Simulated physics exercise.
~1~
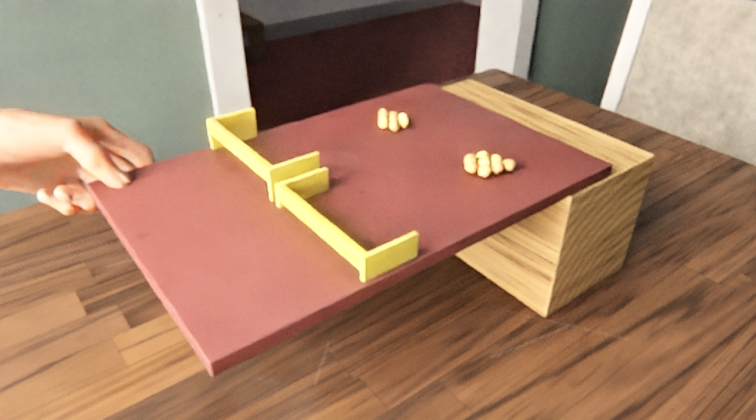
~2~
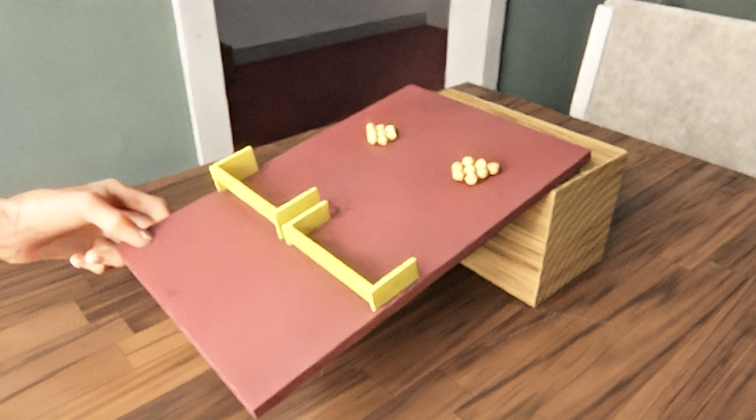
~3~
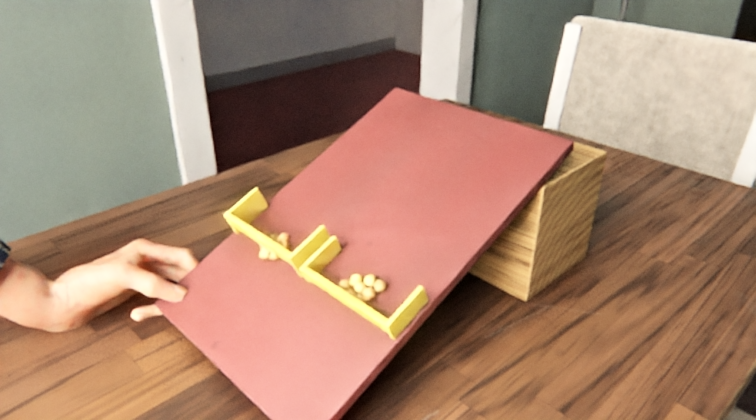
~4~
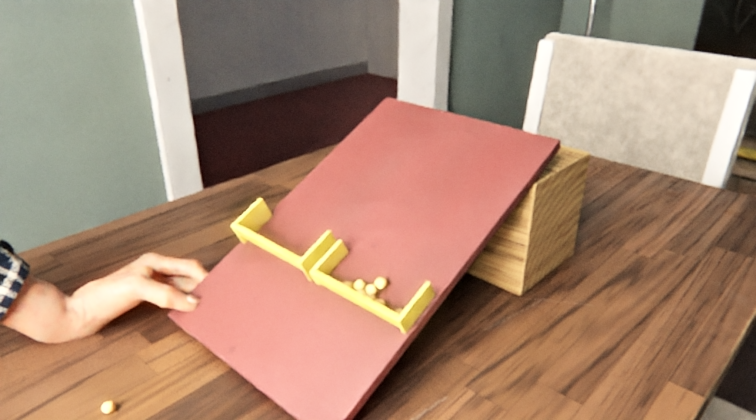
On a wooden table, a hand lowers a red board's edge, small pale pieces sliding down, one group held by a yellow gate, the other slipping past.
